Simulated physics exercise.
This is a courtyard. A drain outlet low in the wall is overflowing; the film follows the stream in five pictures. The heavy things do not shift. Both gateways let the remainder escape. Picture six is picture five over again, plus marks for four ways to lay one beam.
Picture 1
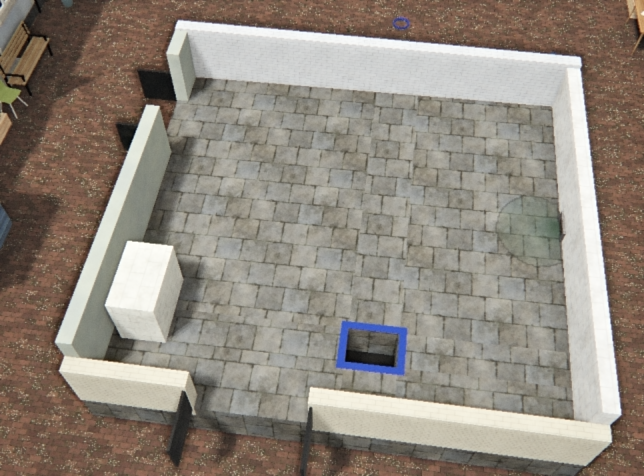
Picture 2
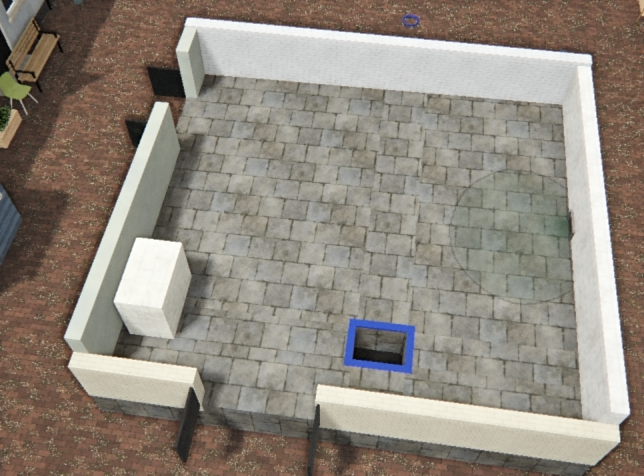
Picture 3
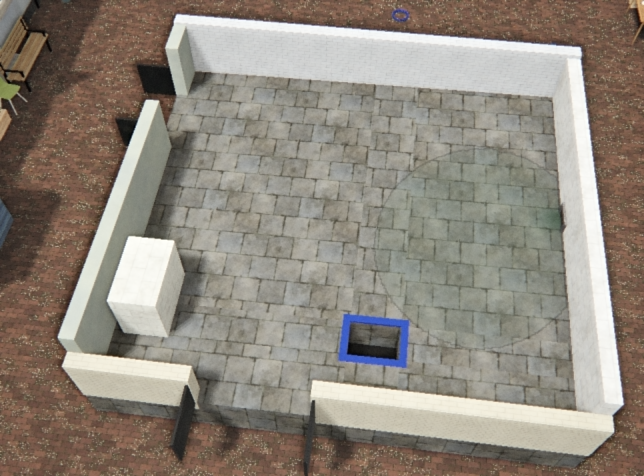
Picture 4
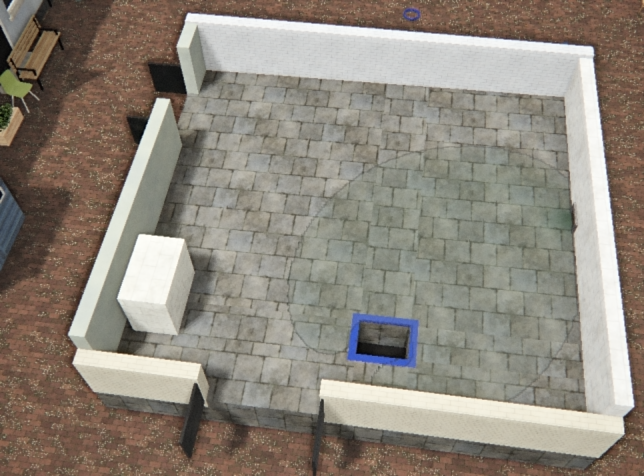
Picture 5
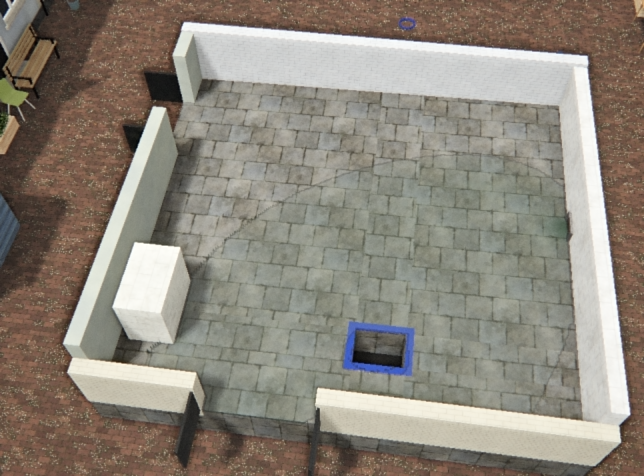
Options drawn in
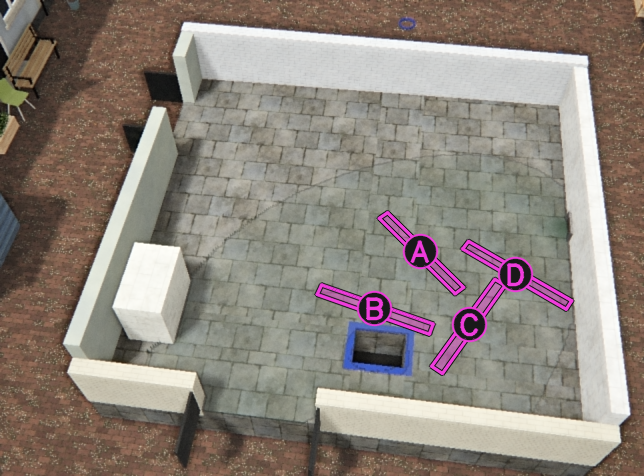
Paved courtyard with low walls as a faint round patch of water spreads leftward from the right wall, reaching the blue-edged gully.
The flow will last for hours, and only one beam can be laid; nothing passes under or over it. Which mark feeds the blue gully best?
C works best here.
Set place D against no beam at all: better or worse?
Worse.
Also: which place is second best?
The answer is A.
On the marked copy, A from (383, 215) to (459, 290); B from (319, 289) to (431, 329); C from (437, 369) to (499, 282); D from (465, 245) to (568, 305).
With A, about 11 % of the stream runs into the blue gully, about 88 % out by the gates.
With B, about 4 % of the stream runs into the blue gully, about 94 % out by the gates.
With C, about 21 % of the stream runs into the blue gully, about 78 % out by the gates.
With D, about 3 % of the stream runs into the blue gully, about 96 % out by the gates.
